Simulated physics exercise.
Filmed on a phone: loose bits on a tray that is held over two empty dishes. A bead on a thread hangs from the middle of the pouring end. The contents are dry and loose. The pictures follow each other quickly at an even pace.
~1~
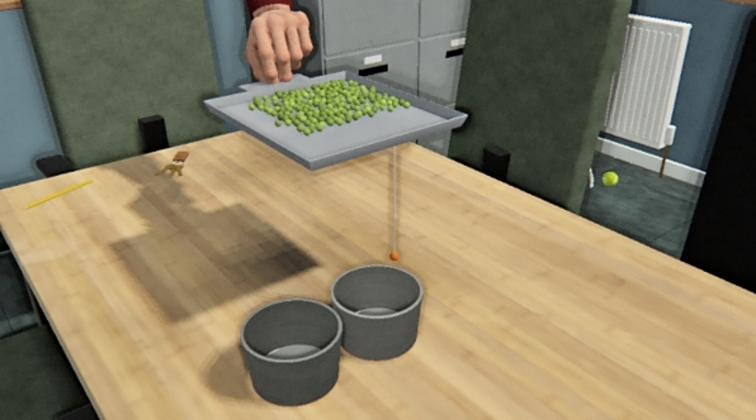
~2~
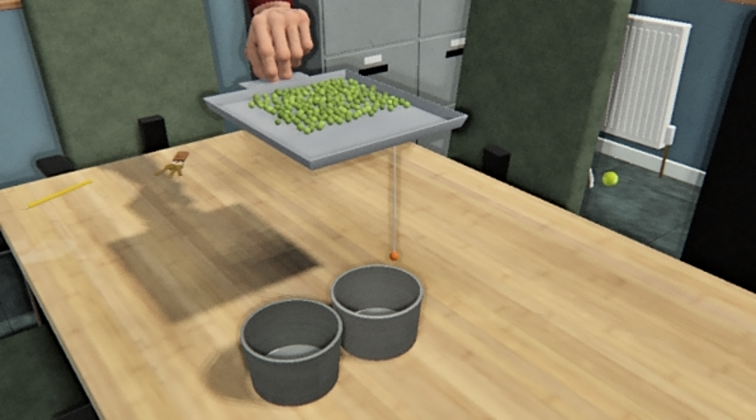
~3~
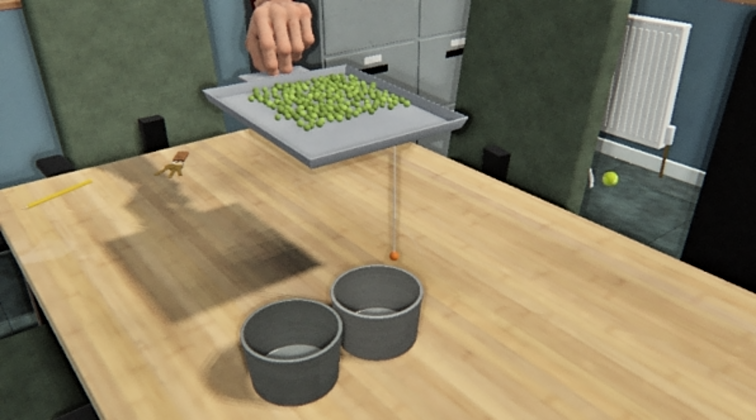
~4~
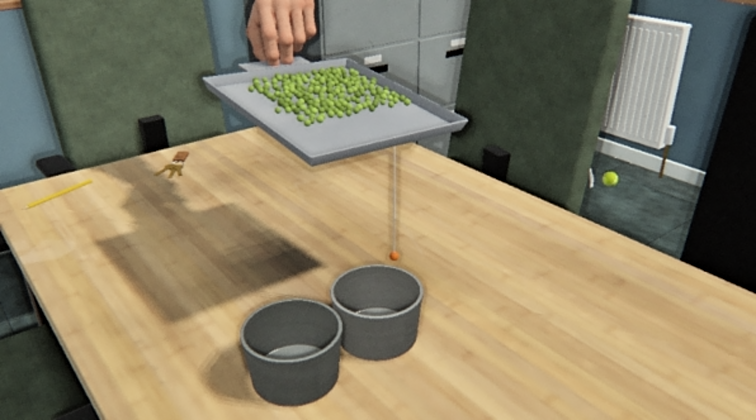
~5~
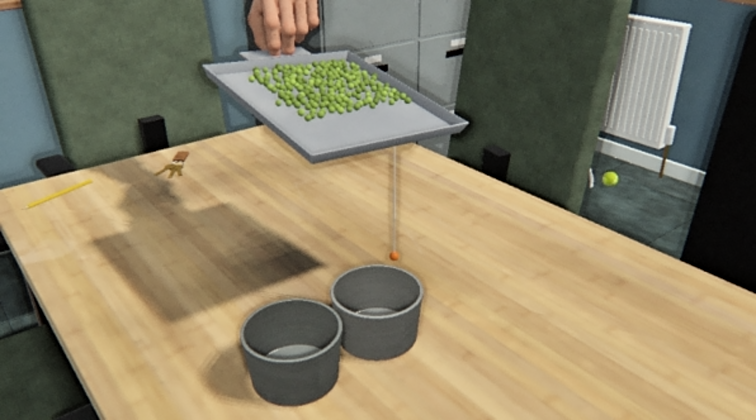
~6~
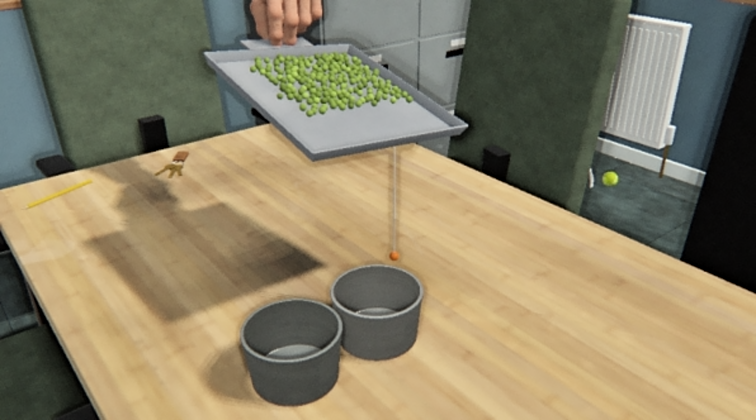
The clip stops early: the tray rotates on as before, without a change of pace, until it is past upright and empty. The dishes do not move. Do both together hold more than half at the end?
The two hold less than half of the load.
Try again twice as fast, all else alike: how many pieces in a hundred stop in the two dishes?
It comes to 0 per cent or so.
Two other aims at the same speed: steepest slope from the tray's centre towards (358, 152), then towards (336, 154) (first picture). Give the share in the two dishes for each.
About 80 and 70 per cent.
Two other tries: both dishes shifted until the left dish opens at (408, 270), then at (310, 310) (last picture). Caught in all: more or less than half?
One: Above a half. Two: Not half.
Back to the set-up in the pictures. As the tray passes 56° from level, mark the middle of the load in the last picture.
Close to (435, 129).
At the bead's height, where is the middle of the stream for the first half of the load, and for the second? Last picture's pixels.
The first part at (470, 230); the rest at (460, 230).
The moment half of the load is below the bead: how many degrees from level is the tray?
Roughly 80°.
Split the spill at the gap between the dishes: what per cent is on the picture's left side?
It comes to 0 per cent or so.
Shortly afterwards, tray tipped steeply; the bulk on the tray; a little outside both; a little in the air.
Next, tray tipped right over; a little on the tray; the bulk outside both; a little in the air.
Some moments later, tray tipped past a quarter turn; the whole lot outside both.
In the end, tray tipped past a quarter turn; none at all in the left dish; none at all in the right dish; the whole lot outside both.
